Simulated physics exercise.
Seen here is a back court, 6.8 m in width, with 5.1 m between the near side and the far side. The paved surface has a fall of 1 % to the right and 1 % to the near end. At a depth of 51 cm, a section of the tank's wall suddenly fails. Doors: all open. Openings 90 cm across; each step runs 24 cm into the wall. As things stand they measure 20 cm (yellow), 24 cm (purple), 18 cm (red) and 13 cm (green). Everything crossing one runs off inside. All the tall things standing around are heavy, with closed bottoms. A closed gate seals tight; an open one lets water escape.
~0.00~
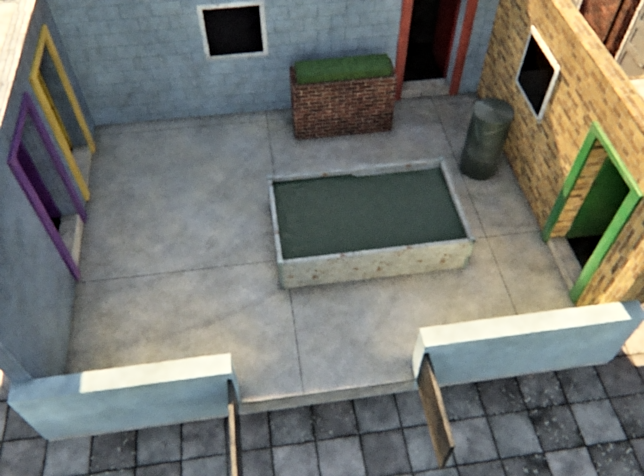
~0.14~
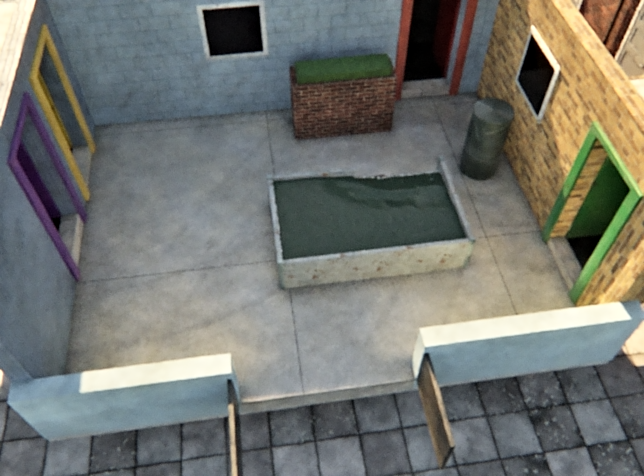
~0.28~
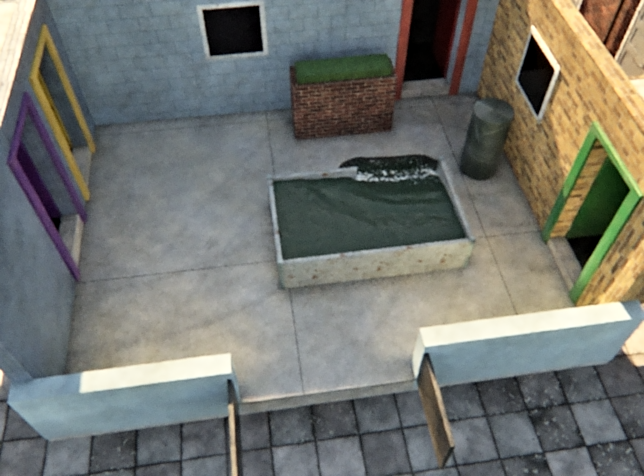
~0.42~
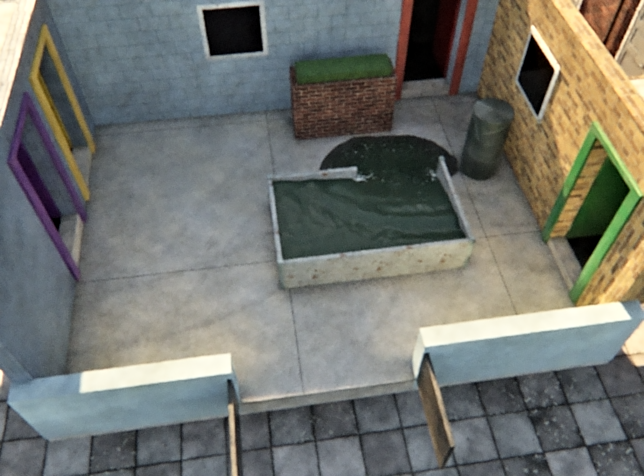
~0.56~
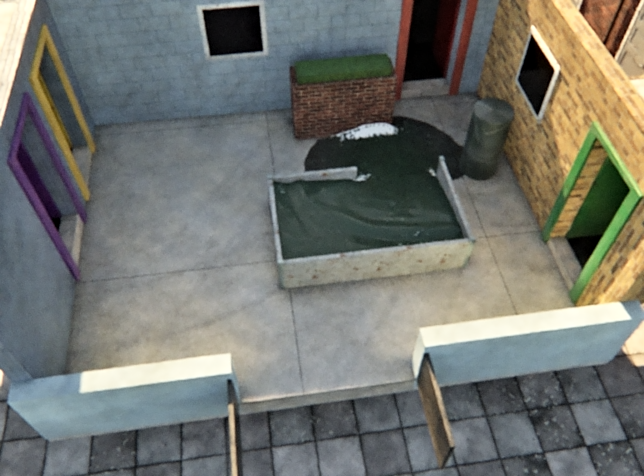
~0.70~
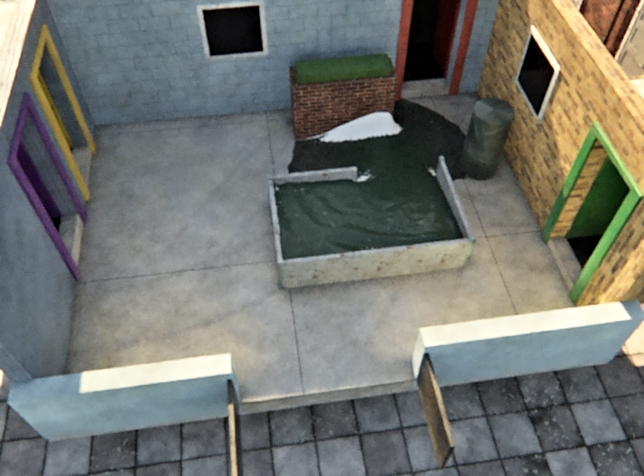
At the start, a low tank of dark green water sits still in a paved courtyard. Part of its far wall gives way, and water pours out through the gap, fanning across the floor behind it, foaming white against the brick planter and spreading right around the barrel.
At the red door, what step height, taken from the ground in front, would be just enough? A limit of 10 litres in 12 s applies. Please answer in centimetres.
24 cm.
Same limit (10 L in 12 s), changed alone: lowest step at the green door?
Roughly 6.5 cm at the green door.
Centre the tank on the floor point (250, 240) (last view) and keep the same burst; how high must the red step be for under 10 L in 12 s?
A height near 10.0 cm.
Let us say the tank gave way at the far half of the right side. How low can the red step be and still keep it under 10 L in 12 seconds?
Required height: Approx. 13.0 cm.
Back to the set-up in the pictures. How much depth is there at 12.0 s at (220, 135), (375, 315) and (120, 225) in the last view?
Close to 4, 6 and 3 cm, one after the other.
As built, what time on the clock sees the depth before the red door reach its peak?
That happens close to 2.4 s on the clock.
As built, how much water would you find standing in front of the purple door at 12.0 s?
It stands about 3.0 centimetres deep.
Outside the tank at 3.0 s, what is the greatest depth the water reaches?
Max depth: Around 29 cm.
After 1.4 s water covers 20 % of the floor, deepest (35 cm) near (374, 138); 24 cm at the red door, 1 litre in over its 18 cm step.
After 3.0 s water covers 45 % of the floor, deepest (29 cm) near (456, 130); 25 cm at the red door, 39 litres in over its 18 cm step.
After 12.0 s water covers 95 % of the floor, deepest (10 cm) near (583, 339); 5 cm at the red door, 60 litres in over its 18 cm step.
At the red door as built, the water arrived by 0.9 s and peaked near 27 cm at 2.4 s.
Run again over the same 12 s with other heights there, 48 litres in over 19 cm, 4 litres over 26 cm. The limit of 10 litres is kept from about 24 cm up.
